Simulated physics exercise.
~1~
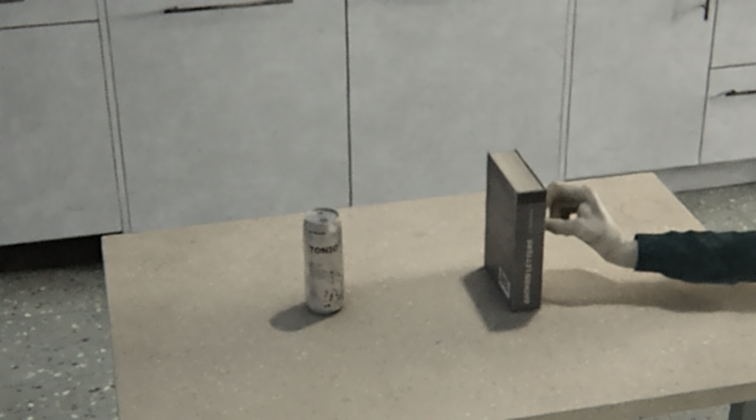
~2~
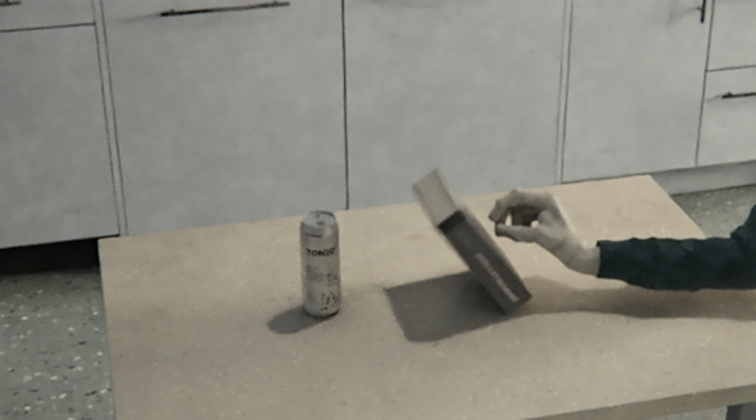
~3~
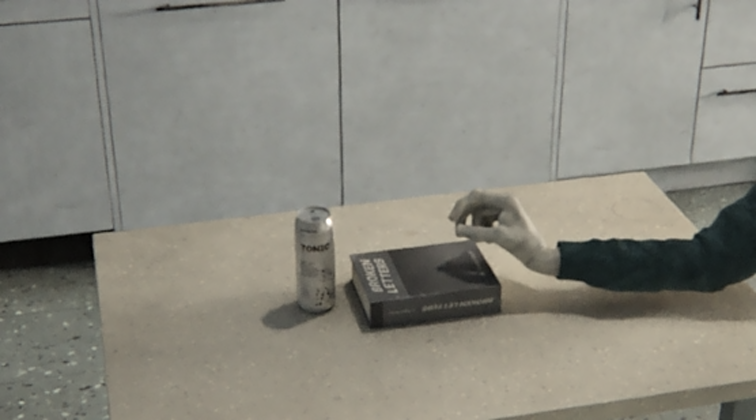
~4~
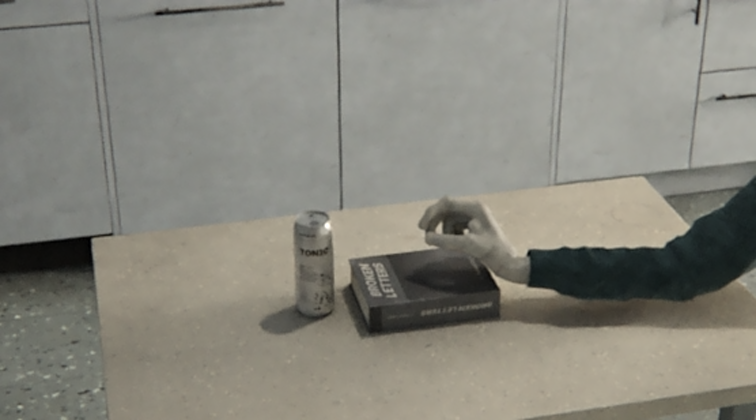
On a kitchen table, a hand tipping an upright dark book leftward until it lies flat beside a can that stays standing.
